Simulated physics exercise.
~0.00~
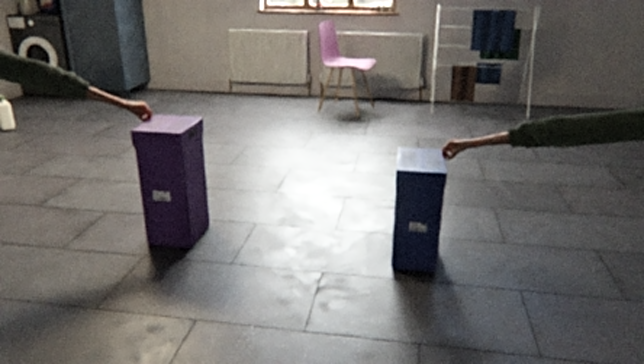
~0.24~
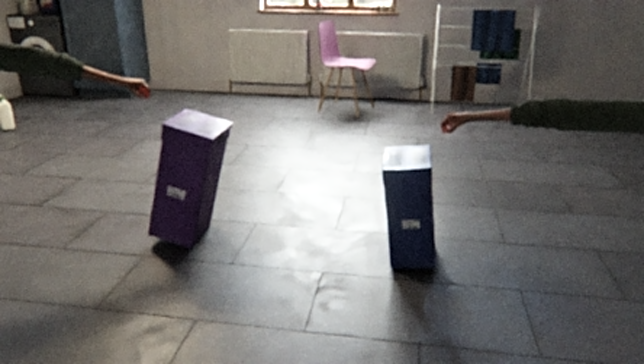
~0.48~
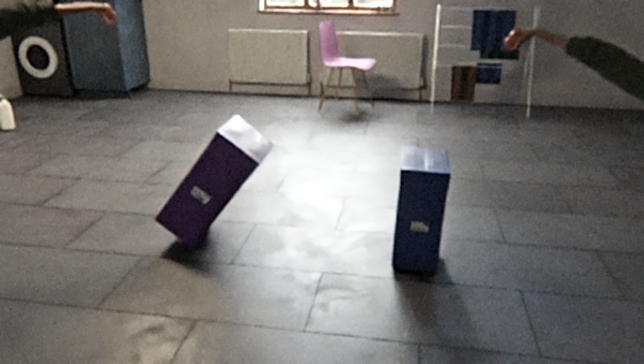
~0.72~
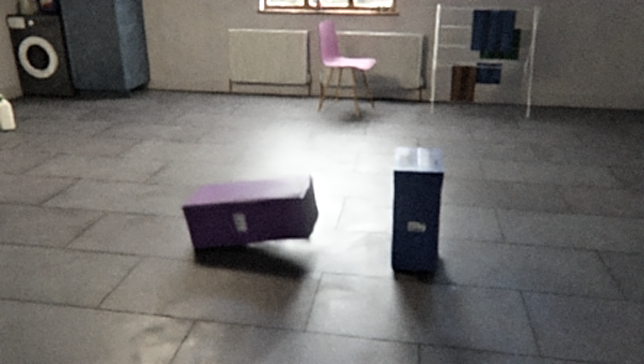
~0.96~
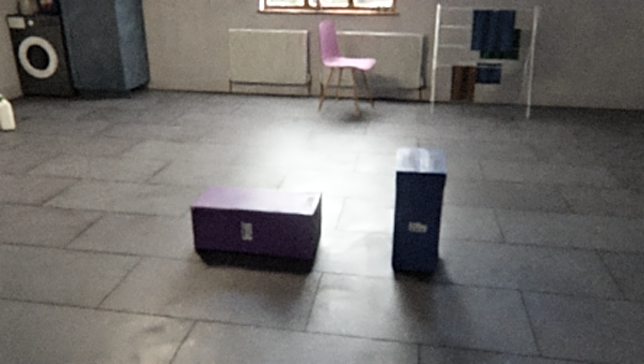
On a grey tiled floor, two hands shove tall boxes; the purple one topples onto its side, the blue rocks and stays upright.
